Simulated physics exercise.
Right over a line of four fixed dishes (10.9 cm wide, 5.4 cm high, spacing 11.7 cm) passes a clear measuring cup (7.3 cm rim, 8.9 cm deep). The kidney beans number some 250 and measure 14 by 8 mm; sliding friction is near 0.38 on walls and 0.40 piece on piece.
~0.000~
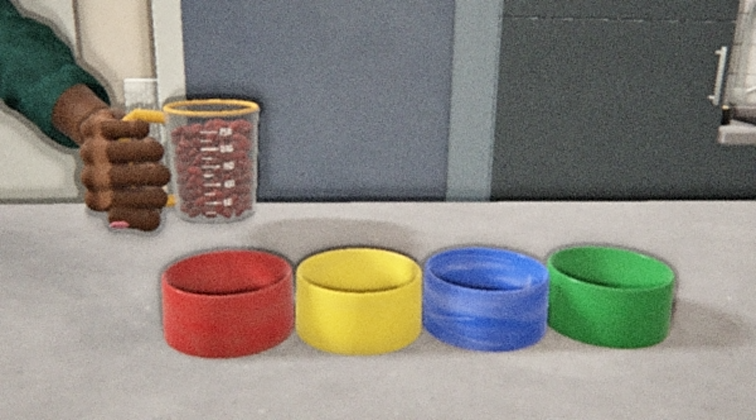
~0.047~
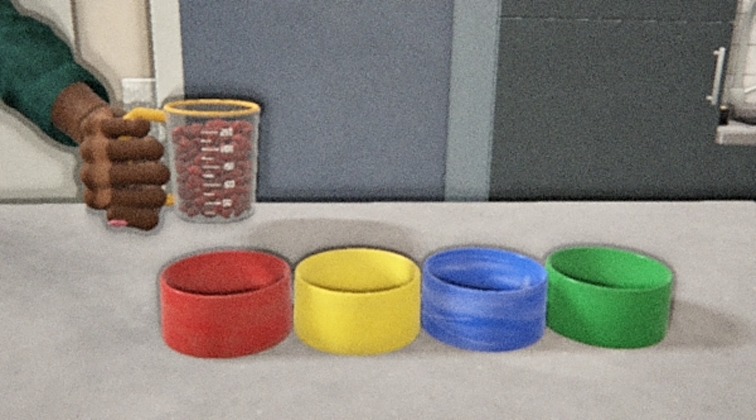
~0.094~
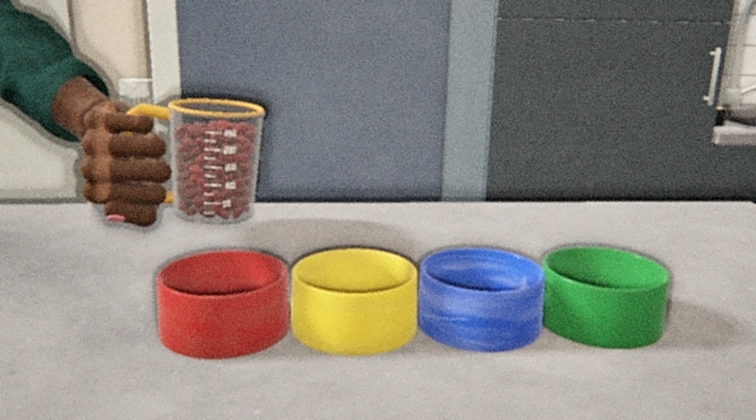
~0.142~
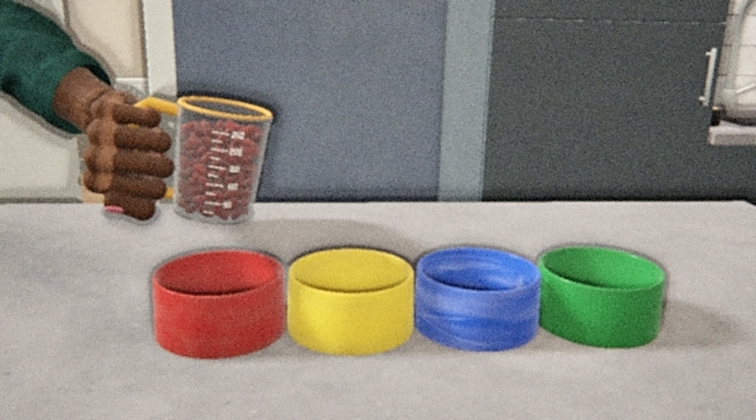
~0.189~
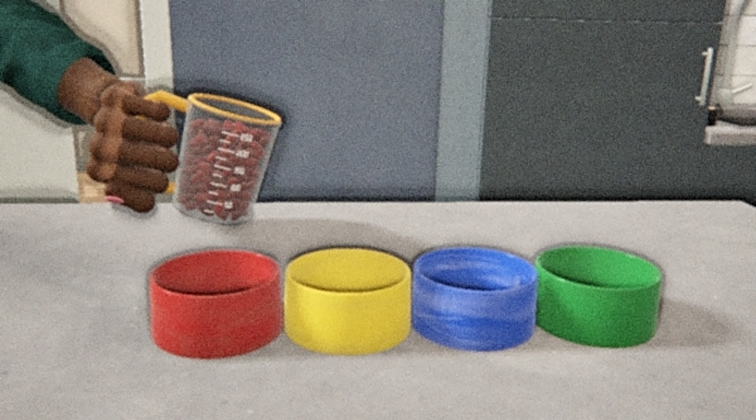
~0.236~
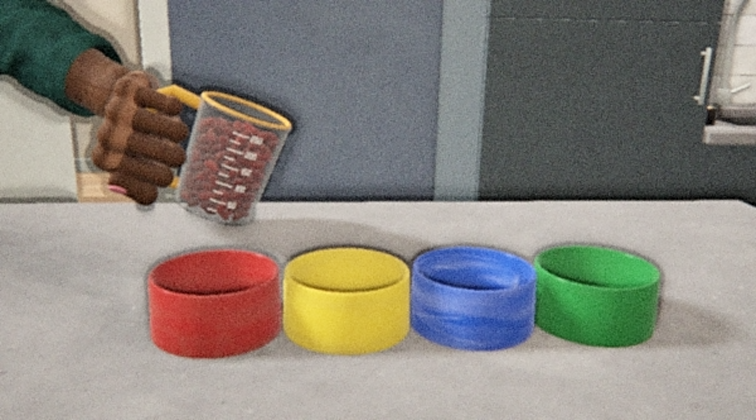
We see a hand holding a clear measuring cup of dark red beans above a counter, left of centre, behind red, yellow, blue and green dishes in a row; the hand tilts the cup rightward, shifting it slightly right.
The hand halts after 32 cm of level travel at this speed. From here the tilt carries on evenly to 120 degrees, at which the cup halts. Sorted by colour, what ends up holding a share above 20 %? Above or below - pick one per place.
Red: Below; blue: Above; green: Below; yellow: Below; counter: Below.
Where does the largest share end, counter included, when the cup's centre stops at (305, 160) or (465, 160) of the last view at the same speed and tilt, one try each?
Try 1 - yellow; try 2 - blue.
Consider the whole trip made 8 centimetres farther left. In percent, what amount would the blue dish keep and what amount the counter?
Shares in that case - blue 0 / counter 0.
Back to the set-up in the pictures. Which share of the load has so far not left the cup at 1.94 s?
0 per cent.
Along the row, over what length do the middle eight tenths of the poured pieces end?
Length: Approx. 7 cm.
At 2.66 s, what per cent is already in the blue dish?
90 % so far.
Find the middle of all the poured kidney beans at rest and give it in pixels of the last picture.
Resting centre estimate: Around (476, 304).
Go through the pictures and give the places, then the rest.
The first frame shows cup at (214, 161), tilt 0 degrees, lip at (256, 108), moved 0.0 cm; middle of the pieces at (209, 168); red dish at (228, 273); yellow dish at (359, 271); blue dish at (487, 269); green dish at (610, 268).
The second frame shows cup at (214, 161), tilt 1 degrees, lip at (257, 109), moved 0.1 cm; middle of the pieces at (209, 168).
The third frame shows cup at (215, 161), tilt 4 degrees, lip at (262, 112), moved 0.5 cm; middle of the pieces at (210, 168).
The fourth frame shows cup at (219, 161), tilt 10 degrees, lip at (270, 116), moved 1.1 cm; middle of the pieces at (212, 167).
The fifth frame shows cup at (223, 160), tilt 15 degrees, lip at (279, 121), moved 1.7 cm; middle of the pieces at (216, 166).
The sixth frame shows cup at (230, 160), tilt 21 degrees, lip at (289, 126), moved 2.4 cm; middle of the pieces at (222, 165); red dish at (215, 272); yellow dish at (347, 270); blue dish at (474, 268); green dish at (596, 267). The cup turns about 115 degrees a second and travels 13 cm a second.
Then, at 1.26 s, tilt 120 degrees; cup holds 20 %, blue 70 %, yellow 5 %.
After 1.94 s, tilt 120 degrees; cup holds 0 %, blue 90 %, yellow 5 %.
After 2.66 s, tilt 120 degrees; cup holds 0 %, blue 90 %, yellow 5 %.
In the end, at 3.0 s, red 0 %, blue 90 %, green 0 %, yellow 5 %, counter 5 %.
